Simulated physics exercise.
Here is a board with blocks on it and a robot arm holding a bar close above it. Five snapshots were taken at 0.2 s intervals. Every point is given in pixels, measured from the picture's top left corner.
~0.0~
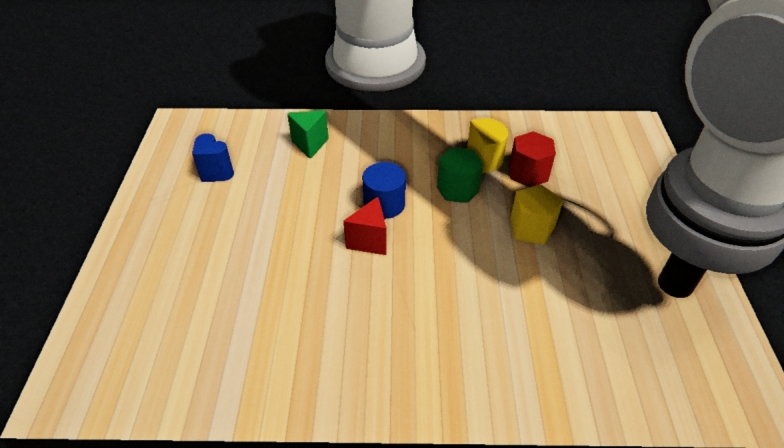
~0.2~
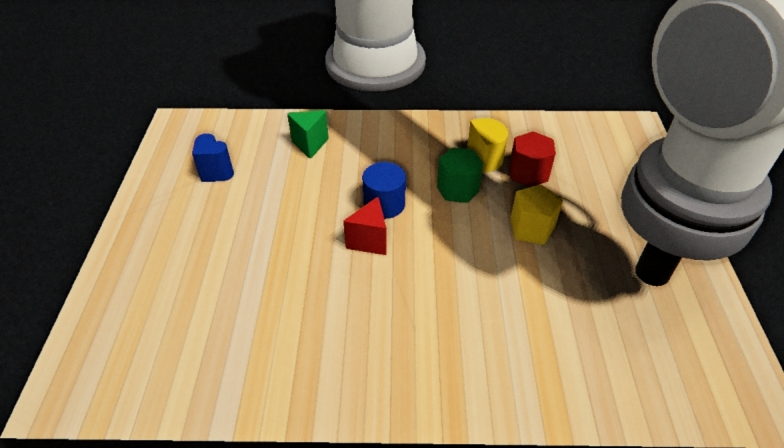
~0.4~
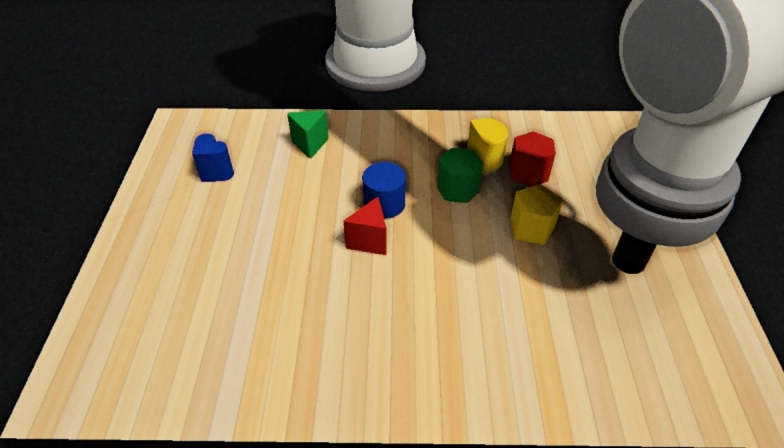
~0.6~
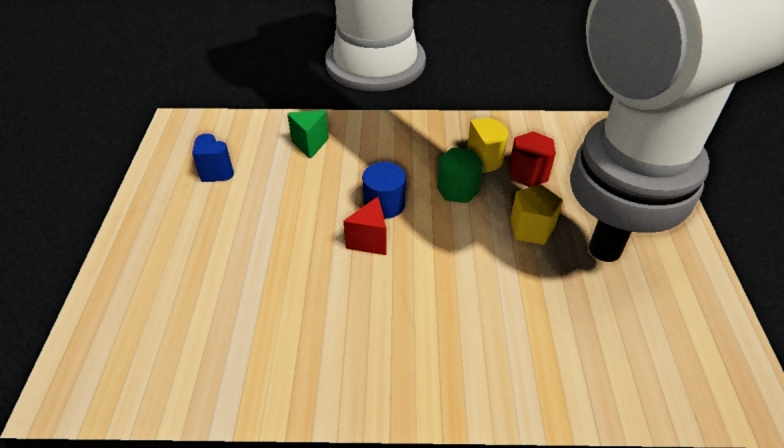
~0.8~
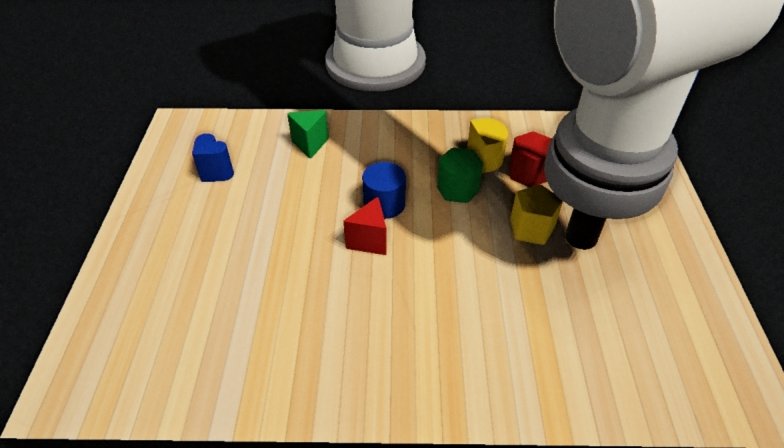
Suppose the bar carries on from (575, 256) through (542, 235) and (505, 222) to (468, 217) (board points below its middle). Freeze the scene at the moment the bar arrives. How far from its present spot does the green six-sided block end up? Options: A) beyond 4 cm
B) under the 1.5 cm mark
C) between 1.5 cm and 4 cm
C.
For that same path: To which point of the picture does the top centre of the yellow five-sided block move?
Put as a pixel place, it's (475, 166).
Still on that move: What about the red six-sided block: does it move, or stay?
Its place stays the same.
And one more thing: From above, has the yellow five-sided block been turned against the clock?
The answer is no.
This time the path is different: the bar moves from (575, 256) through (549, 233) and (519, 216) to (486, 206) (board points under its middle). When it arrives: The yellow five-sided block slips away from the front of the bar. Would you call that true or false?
False.
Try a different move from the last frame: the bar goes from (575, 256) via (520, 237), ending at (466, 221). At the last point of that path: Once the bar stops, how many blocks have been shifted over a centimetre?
The way I see it, the answer is one.
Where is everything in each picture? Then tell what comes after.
Bar tip at (675, 285); block tops, green six-sided block at (461, 160); red six-sided block at (535, 145); yellow five-sided block at (539, 200), in the first frame.
Bar at (652, 274); blocks unchanged, in the second frame.
Bar at (629, 262); blocks unchanged, in the third frame.
Bar at (605, 250); blocks unchanged, in the fourth frame.
Bar at (581, 238); green six-sided block at (461, 160); red six-sided block at (535, 145); yellow five-sided block at (539, 200), in the fifth frame.
On the path given first. One third of the way, bar at (546, 217); yellow five-sided block at (521, 188).
Two thirds of the way, bar at (509, 204); green six-sided block at (458, 158); yellow five-sided block at (494, 172), turned 40° clockwise.
At the end, bar at (470, 199); green six-sided block at (444, 147); red six-sided block in place; yellow five-sided block at (475, 166), turned 60° clockwise.
